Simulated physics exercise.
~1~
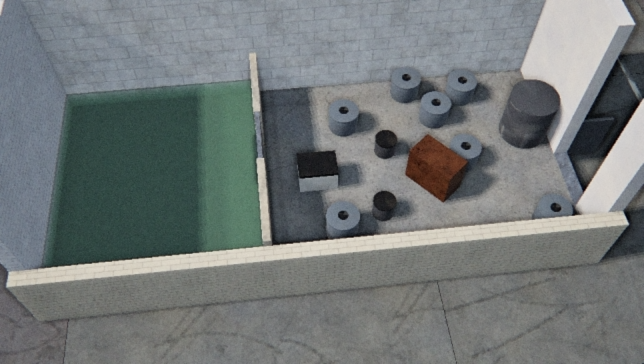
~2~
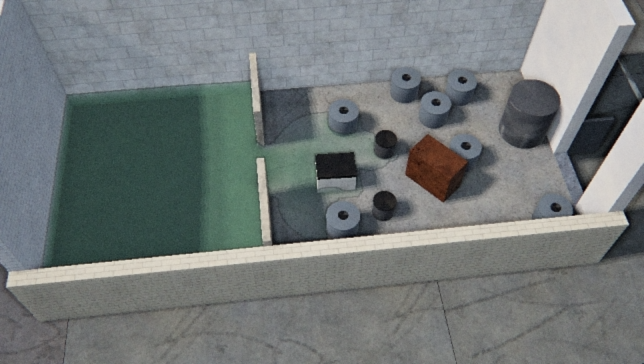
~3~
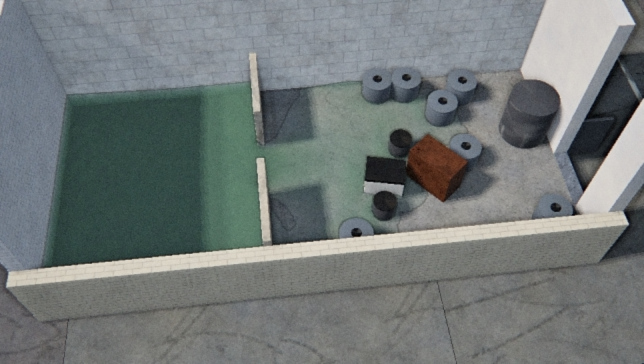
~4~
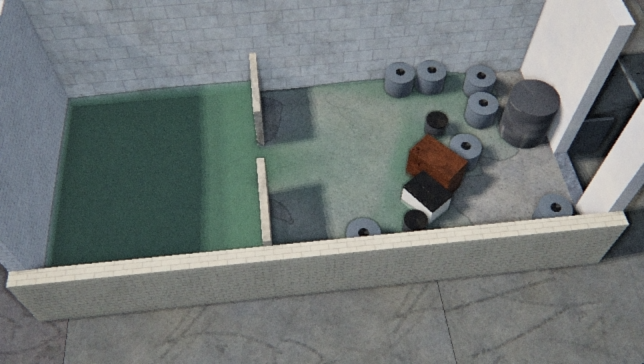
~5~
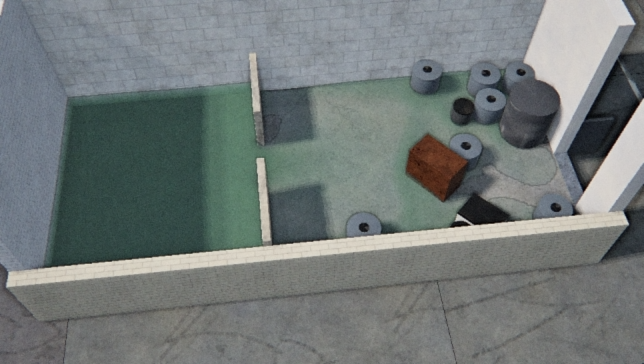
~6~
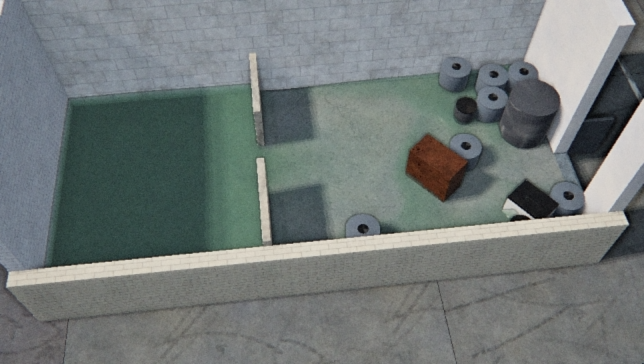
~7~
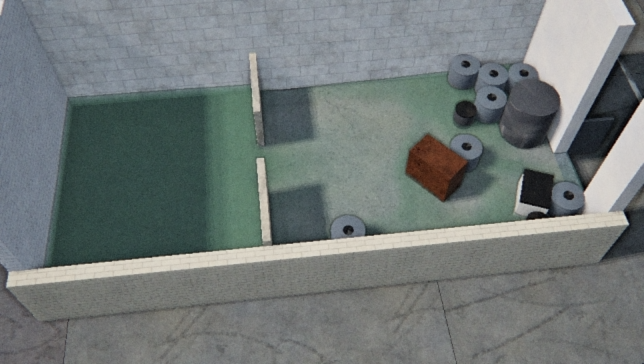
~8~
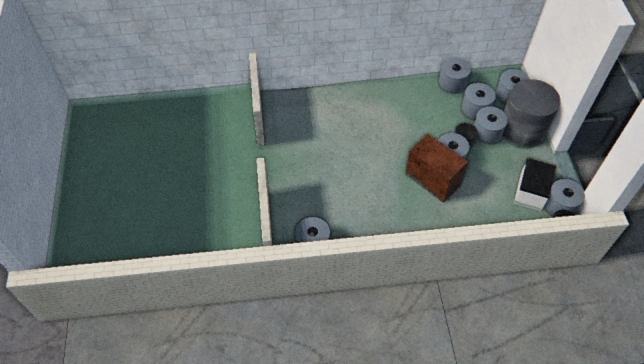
Green water spreading through a gap into a grey storeroom, pushing a chest, pails and drums rightward until they drift near the far end.
